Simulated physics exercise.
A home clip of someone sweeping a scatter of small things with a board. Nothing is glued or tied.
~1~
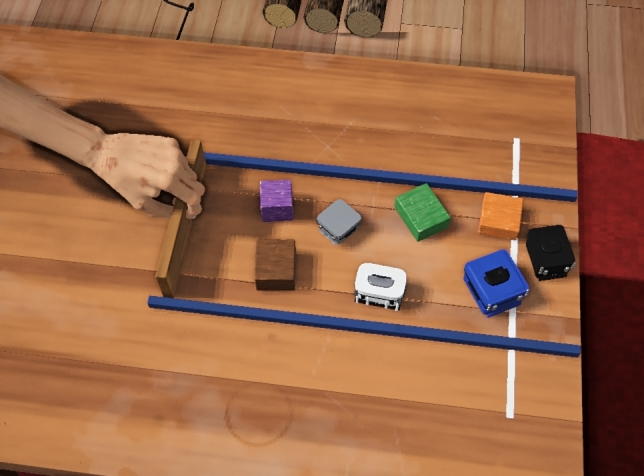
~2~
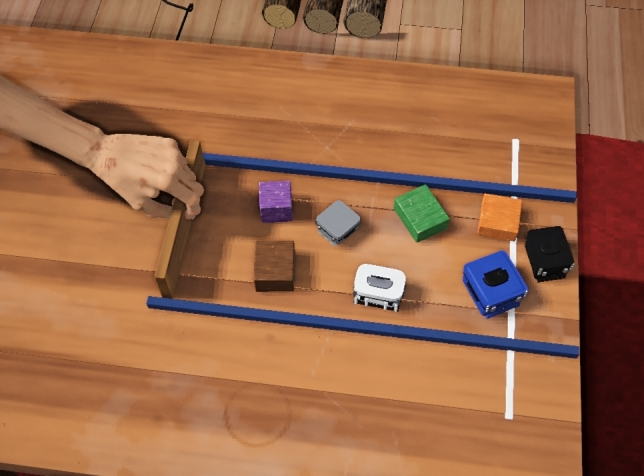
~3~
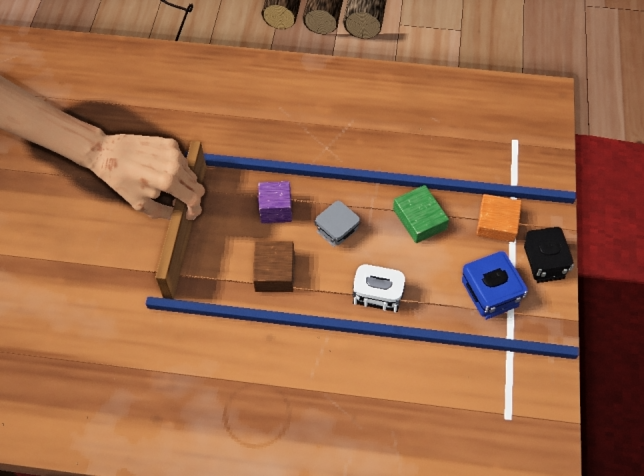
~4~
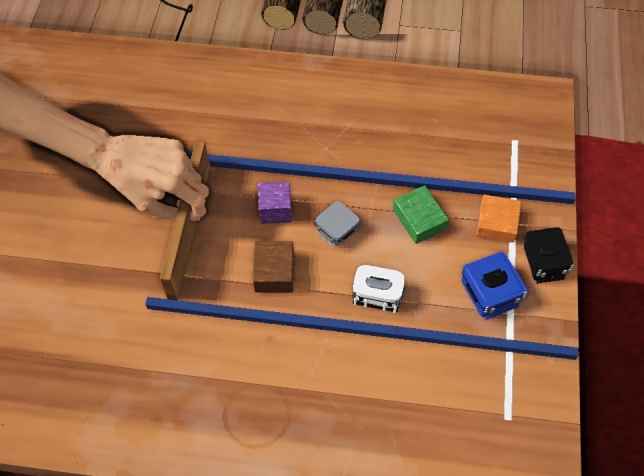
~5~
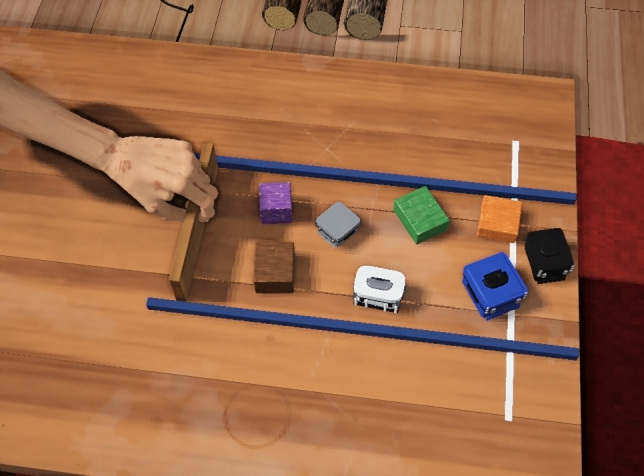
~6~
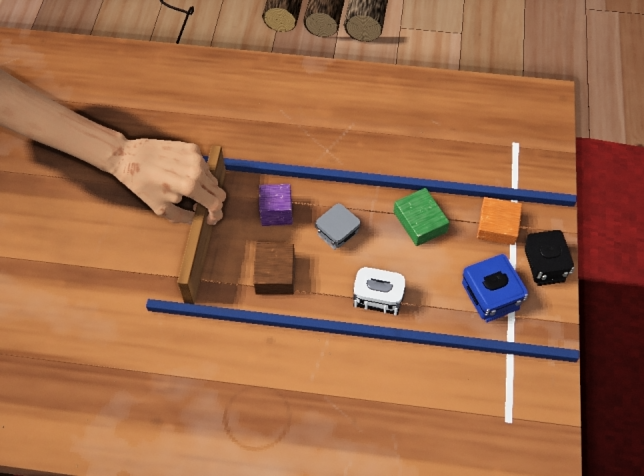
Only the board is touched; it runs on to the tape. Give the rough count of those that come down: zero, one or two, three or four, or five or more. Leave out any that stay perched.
In the end the number that fall off is three or four.
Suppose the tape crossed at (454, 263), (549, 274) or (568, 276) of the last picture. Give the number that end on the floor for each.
It would be 0, 6 and 8.
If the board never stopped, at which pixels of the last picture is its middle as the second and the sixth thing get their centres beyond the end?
Near (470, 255) and (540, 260).
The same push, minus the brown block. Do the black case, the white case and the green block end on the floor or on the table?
The black case comes down; the white case does not fall; the green block holds on.
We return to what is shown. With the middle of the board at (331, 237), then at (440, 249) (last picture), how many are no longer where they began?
At the one place 4, at the other 8.
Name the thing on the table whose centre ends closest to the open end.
The white case ends nearest.
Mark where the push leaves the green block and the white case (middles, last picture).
The green block stops around (566, 224); the white case around (578, 315).
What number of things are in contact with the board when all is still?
The number is 2.
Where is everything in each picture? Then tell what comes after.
Black case (549, 253); orange block (501, 217); blue case (494, 284); board (183, 217); tape (514, 265), in the first frame.
Orange block (500, 217); board (182, 218), in the second frame.
Blue case (493, 285); grey case (338, 225), in the third frame.
Black case (547, 255); brown block (274, 267), in the fourth frame.
Orange block (499, 219); green block (421, 215), in the fifth frame.
Black case (548, 258); orange block (500, 221); blue case (493, 288); board (203, 223); tape (513, 270), in the sixth frame.
Early on, none off yet; black case at rest near (548, 258); orange block at rest near (500, 221); blue case at rest near (493, 288).
A while later, none off yet; black case moving near (553, 256); orange block travelled a little near (515, 220); blue case travelled about its own width near (528, 290).
Finally, the number that fall off is three or four; lost, blue case, orange block and black case.
